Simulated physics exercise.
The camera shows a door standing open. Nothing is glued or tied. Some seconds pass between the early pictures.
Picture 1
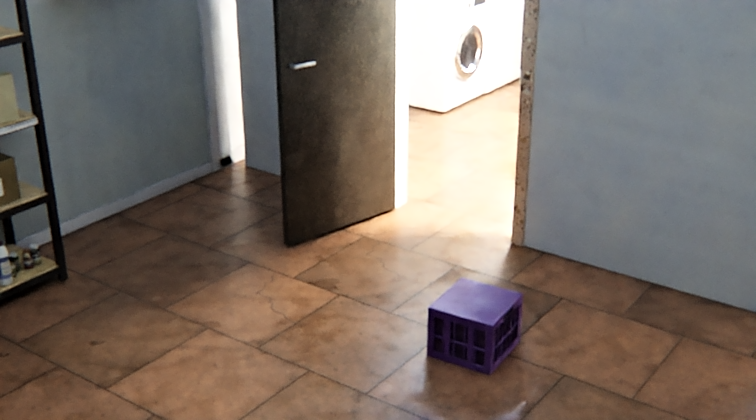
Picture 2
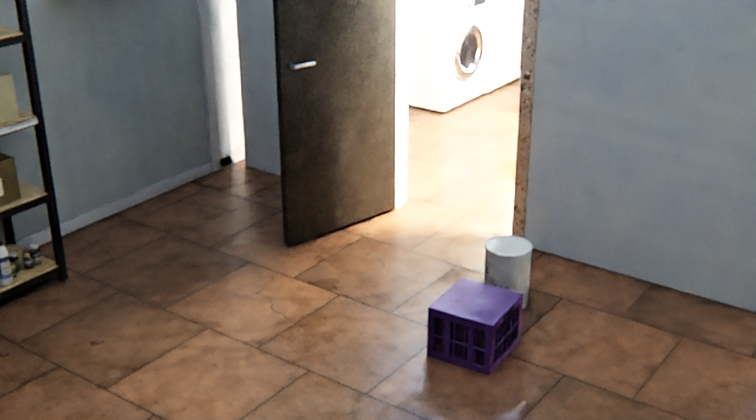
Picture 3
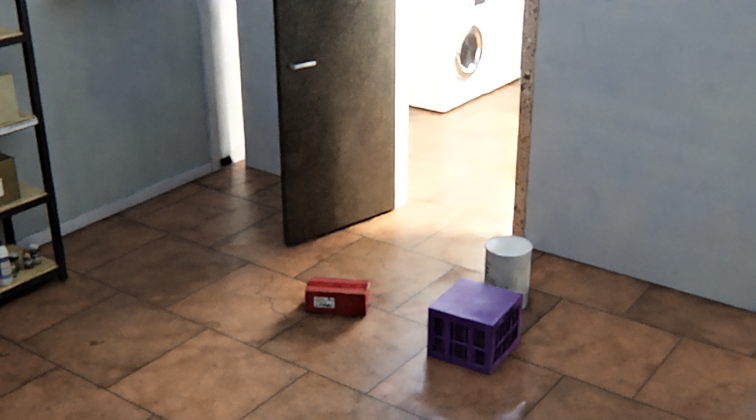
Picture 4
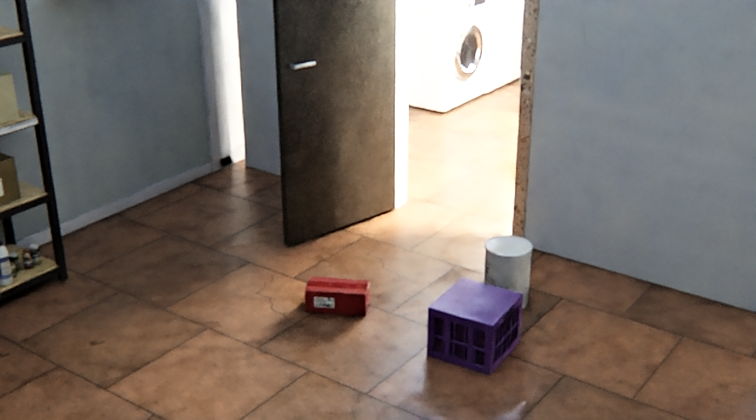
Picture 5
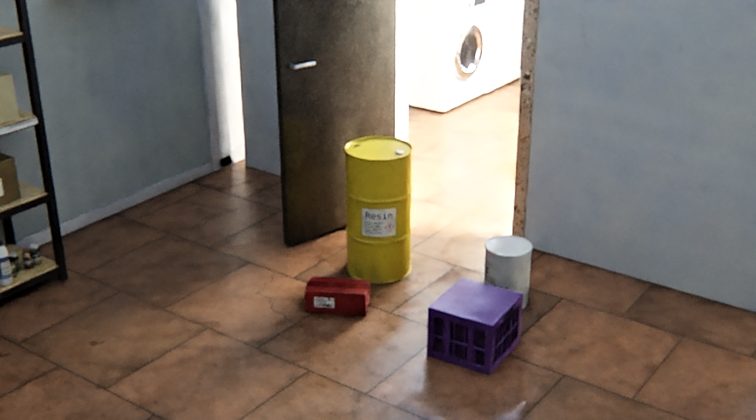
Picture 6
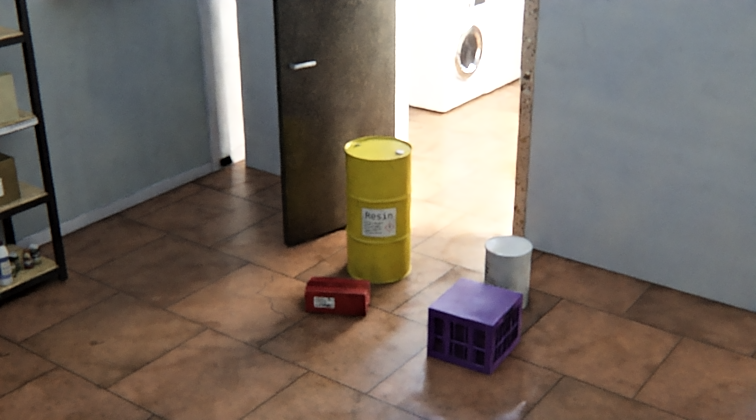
White pail, red parcel and yellow drum appearing in turn near a purple crate on a tiled floor, the open door still.
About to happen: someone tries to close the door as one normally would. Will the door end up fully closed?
The door does not make it to the frame.
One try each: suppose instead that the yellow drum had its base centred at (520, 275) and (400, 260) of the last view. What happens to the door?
On the first try the door finishes its swing, and on the second it is obstructed.
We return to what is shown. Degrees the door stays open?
The answer is roughly 75°.
Then, 0.50 s later than the last frame, open by 91°.
Then, 0.70 s later than the last frame, open by 82°.
When it is over, open by 76°; all 4 as before. End places, in pixels of the last picture, yellow drum near (379, 210).
